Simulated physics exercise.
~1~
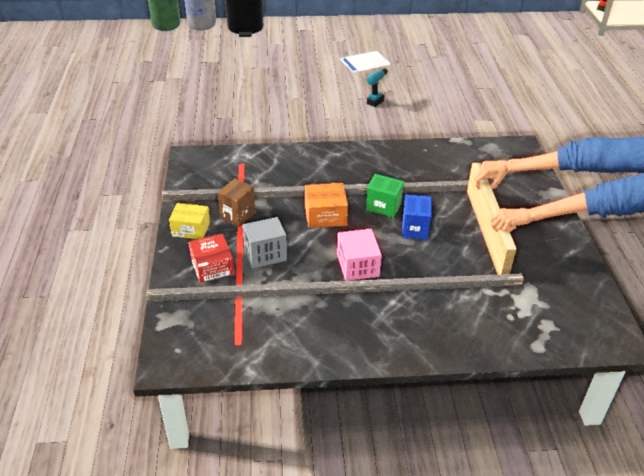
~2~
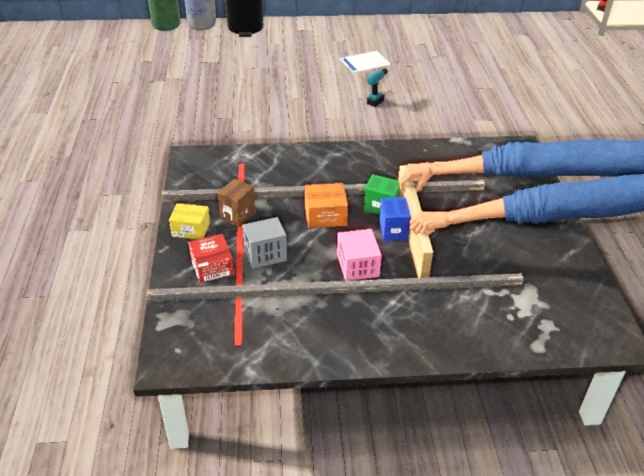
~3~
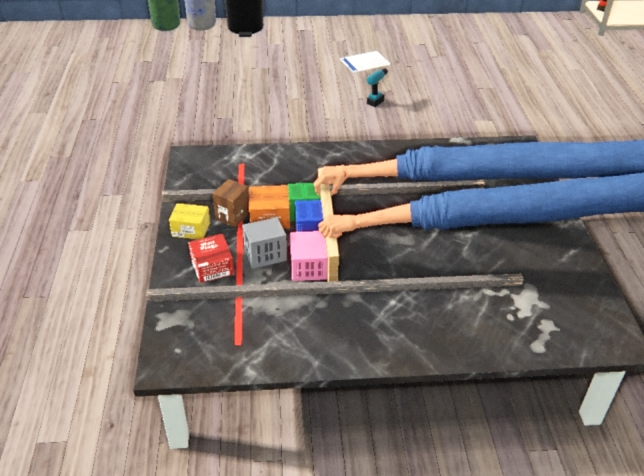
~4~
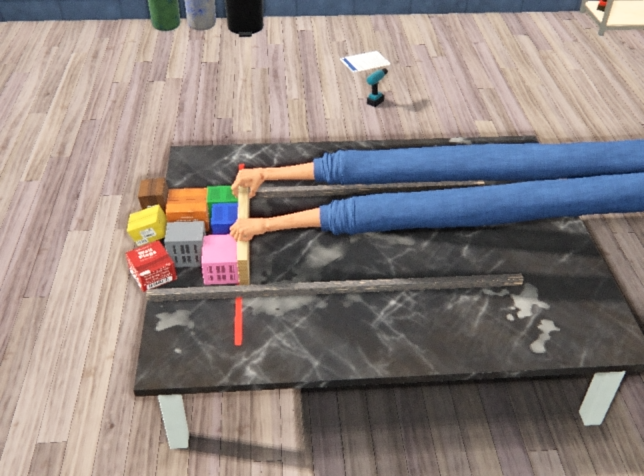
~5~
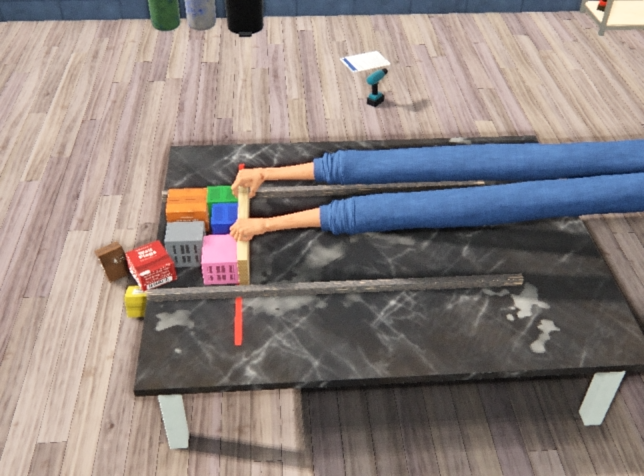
The clip opens on a dark marbled table where eight colourful boxes lie scattered between two rails, with a red tape line near the left end. Two blue-sleeved arms reach in from the right, holding an upright wooden plank. The hands push it left until it meets the blue box, then sweep the green, pink and orange ones along too. The boxes bunch together and crowd toward the left edge as the plank reaches the tape and stops. Finally the brown and yellow boxes drop off the end, while the red one sits tilted at the edge beside the packed group.
